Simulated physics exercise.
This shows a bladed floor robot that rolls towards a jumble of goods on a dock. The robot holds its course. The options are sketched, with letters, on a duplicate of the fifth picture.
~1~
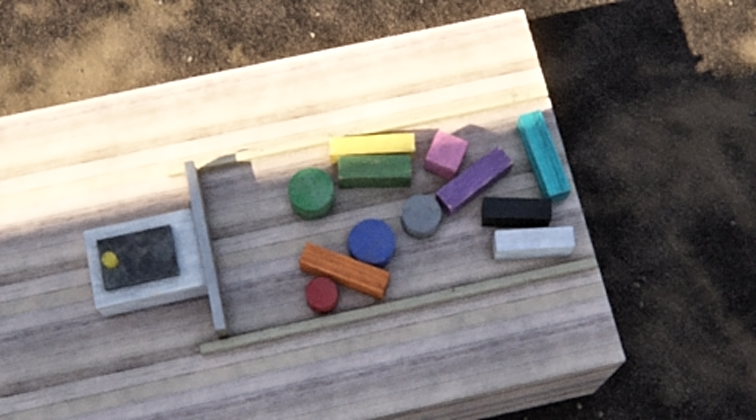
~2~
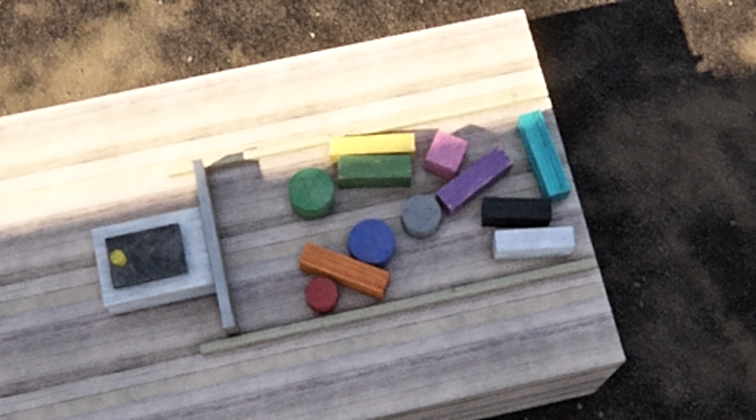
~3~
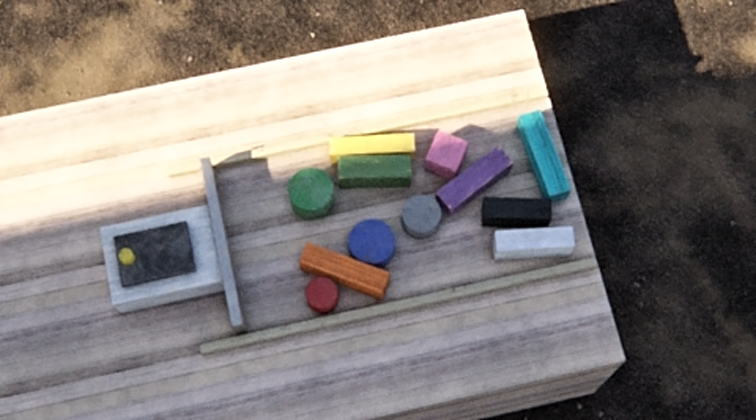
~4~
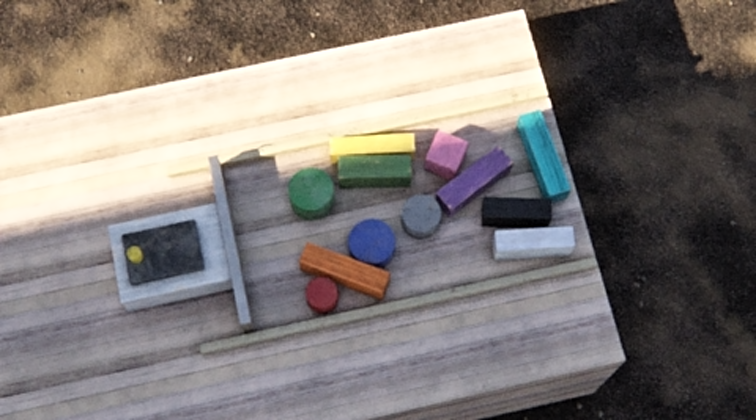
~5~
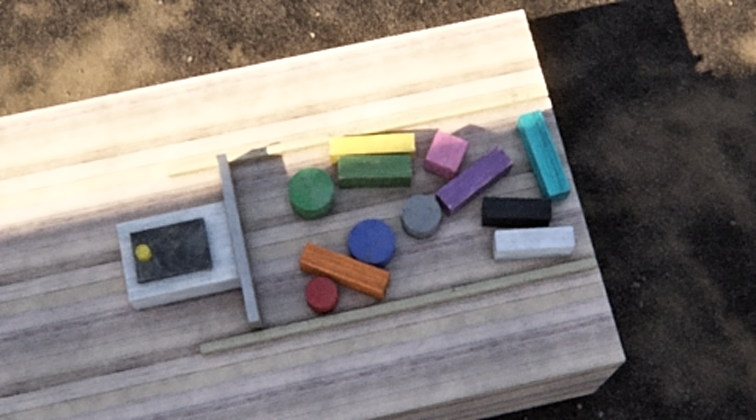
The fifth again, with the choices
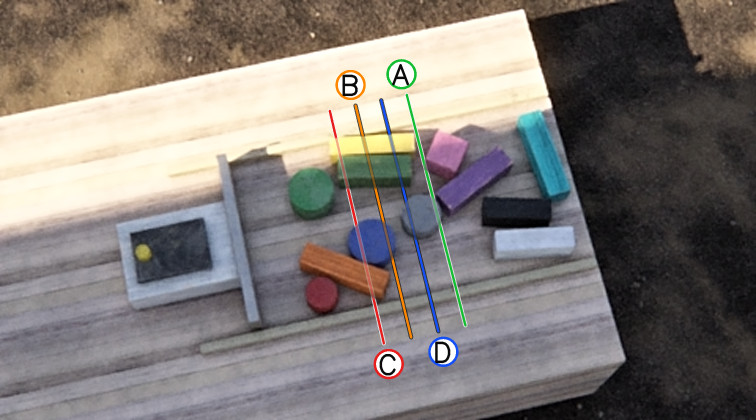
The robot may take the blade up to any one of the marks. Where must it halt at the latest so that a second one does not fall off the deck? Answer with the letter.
Stop at A.
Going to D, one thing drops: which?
It is the turquoise stick.
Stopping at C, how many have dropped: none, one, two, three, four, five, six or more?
The count is none.
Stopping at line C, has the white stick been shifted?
No.
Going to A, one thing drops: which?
The turquoise stick goes over.
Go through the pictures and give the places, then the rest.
The first picture shows orange stick (345, 272); grey canister (421, 217); yellow bar (372, 148).
The second picture shows robot (152, 254); red canister (322, 296).
The third picture shows robot (160, 252); green bar (375, 172).
The fourth picture shows robot (169, 251); pink crate (446, 156).
The fifth picture shows robot (177, 249); blue canister (372, 245); black stick (516, 212); turquoise stick (544, 157).
On the copy, A at (435, 207); B at (383, 218); C at (356, 224); D at (409, 212).
On A. First, robot (249, 233); red canister (345, 291); orange stick (365, 268).
Then, robot (320, 218); turquoise stick (565, 152); purple bar (513, 159).
Finally, robot (373, 206); turquoise stick over the edge; purple bar (558, 142); one fallen.
By contrast, B is within the limit but short; C is within the limit but short; D is within the limit but short.
